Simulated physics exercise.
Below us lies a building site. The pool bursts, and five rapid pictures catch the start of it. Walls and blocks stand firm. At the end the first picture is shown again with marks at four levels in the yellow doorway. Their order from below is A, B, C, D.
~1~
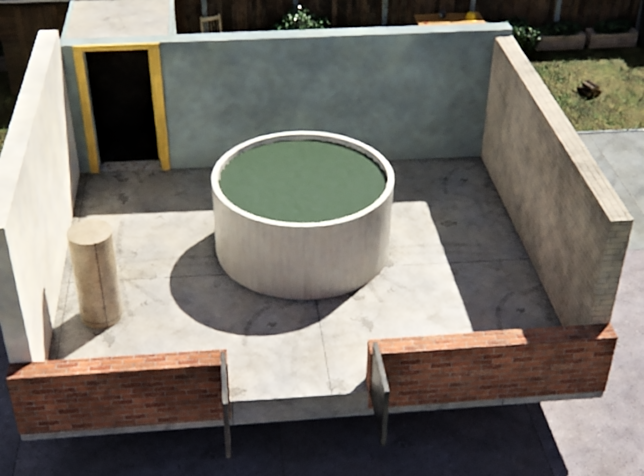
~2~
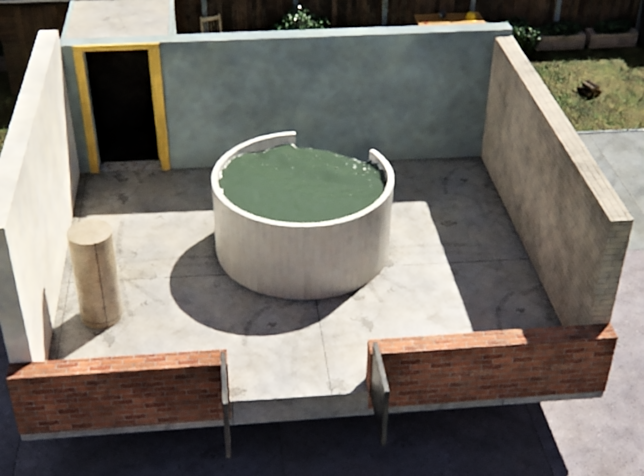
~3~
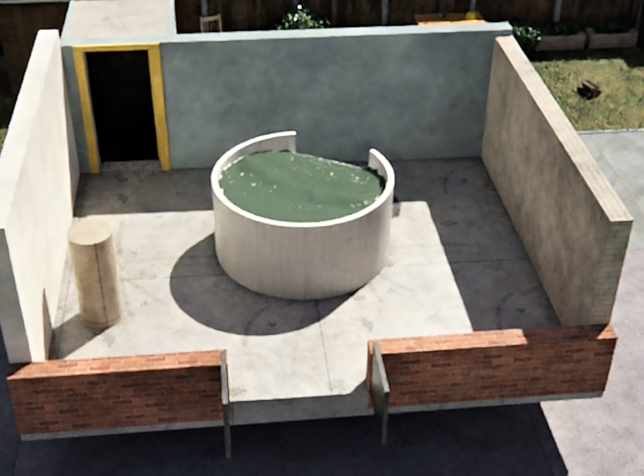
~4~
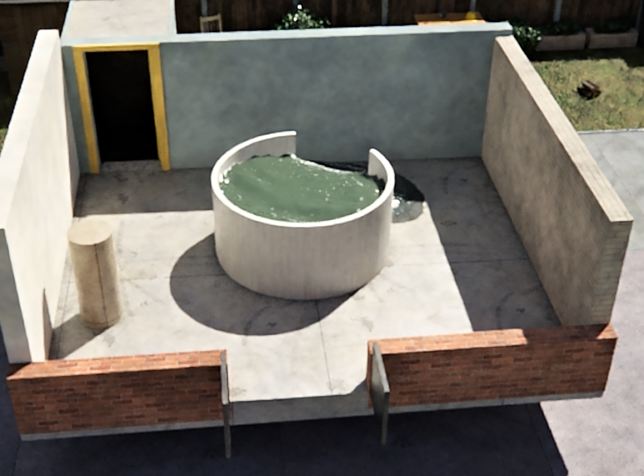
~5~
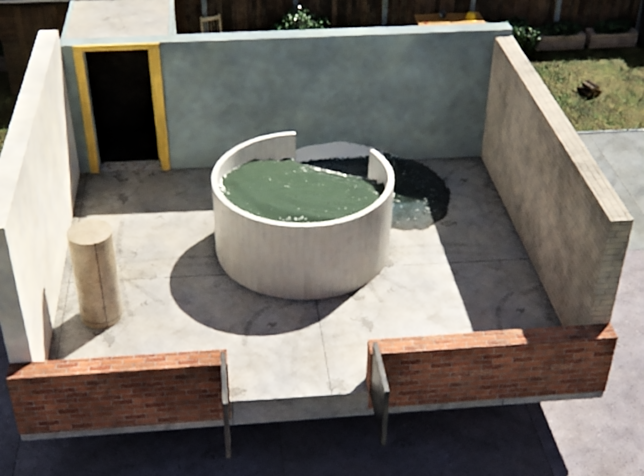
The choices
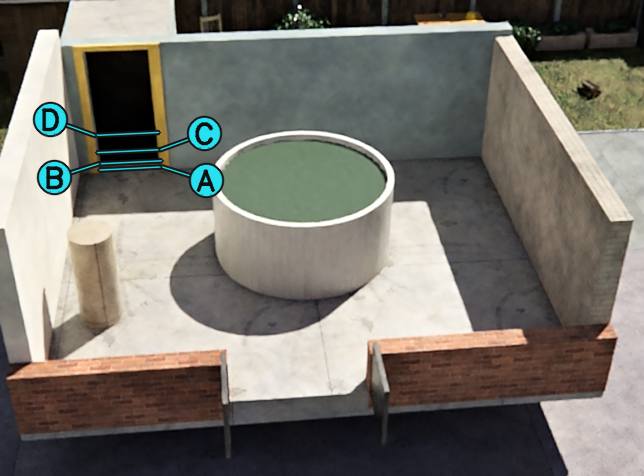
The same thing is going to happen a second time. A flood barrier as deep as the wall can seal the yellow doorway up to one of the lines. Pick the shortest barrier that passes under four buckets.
It is B.
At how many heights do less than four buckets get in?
Three of the four.
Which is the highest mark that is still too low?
The answer is A.
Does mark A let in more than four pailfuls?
Yes, that goes wrong.
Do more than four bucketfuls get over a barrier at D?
No.
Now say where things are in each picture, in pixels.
The first picture shows water in the pool at rest, its middle at (303, 181); foot of the yellow doorway at (131, 171); open gate at (298, 340).
In the second picture, water covers 1 % of the ground, its front hidden from here.
In the third picture, water covers 4 % of the ground, its front hidden from here.
In the fourth picture, 9 % of the ground under water, visible out to (413, 212).
In the fifth picture, 14 % of the ground under water, visible out to (417, 165).
In cyan, A at (131, 168); B at (130, 162); C at (128, 151); D at (126, 133); from the bottom up A, B, C, D.
Choosing A, about 12 bucketfuls get in.
Choosing B, a splash gets over, under a bucket.
Choosing C, nothing gets over.
Choosing D, nothing gets over.
